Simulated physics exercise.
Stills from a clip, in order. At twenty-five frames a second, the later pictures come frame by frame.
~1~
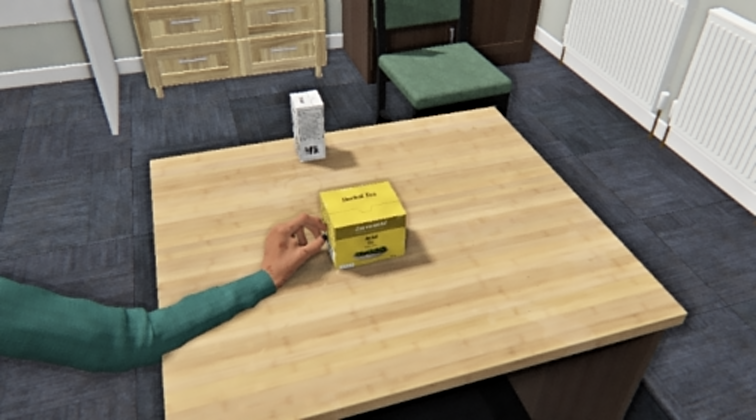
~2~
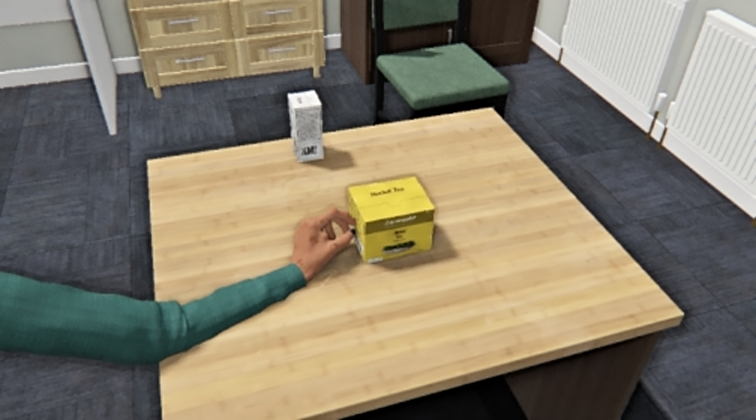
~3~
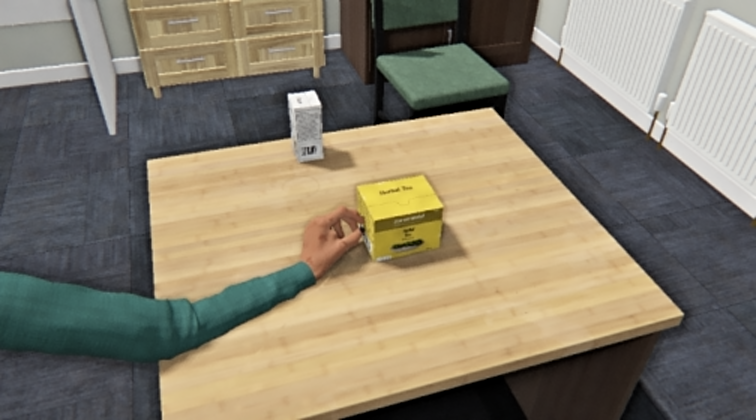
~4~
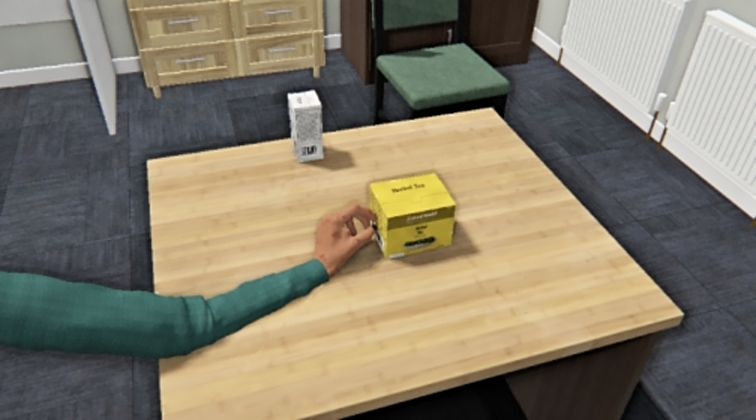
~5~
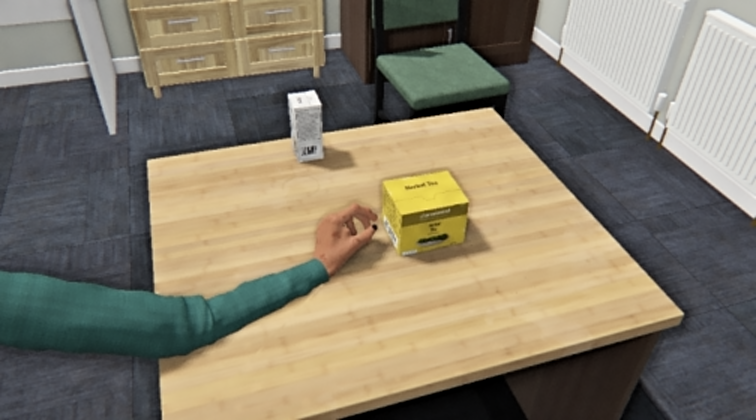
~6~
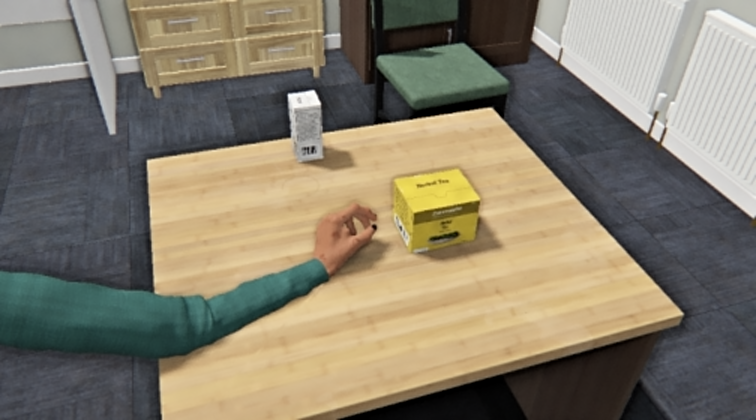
At the start, a hand in a teal sleeve touches the left side of a yellow box on a wooden table, with a small white carton behind. The hand pushes the box a short way right, then stays still while the box slides slightly farther, opening a gap between them.
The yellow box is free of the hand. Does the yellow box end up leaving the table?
No. I expect it to stop short of the edge.
Then, 0.10 s after the last picture, yellow box slid about its own width near (456, 206).
Then, 0.20 s after the last picture, yellow box slid about its own width near (468, 204).
Then, 0.30 s after the last picture, yellow box resting near (470, 205).
At rest, moved from the start, yellow box. Seen from the same camera at the end, yellow box near (472, 203).
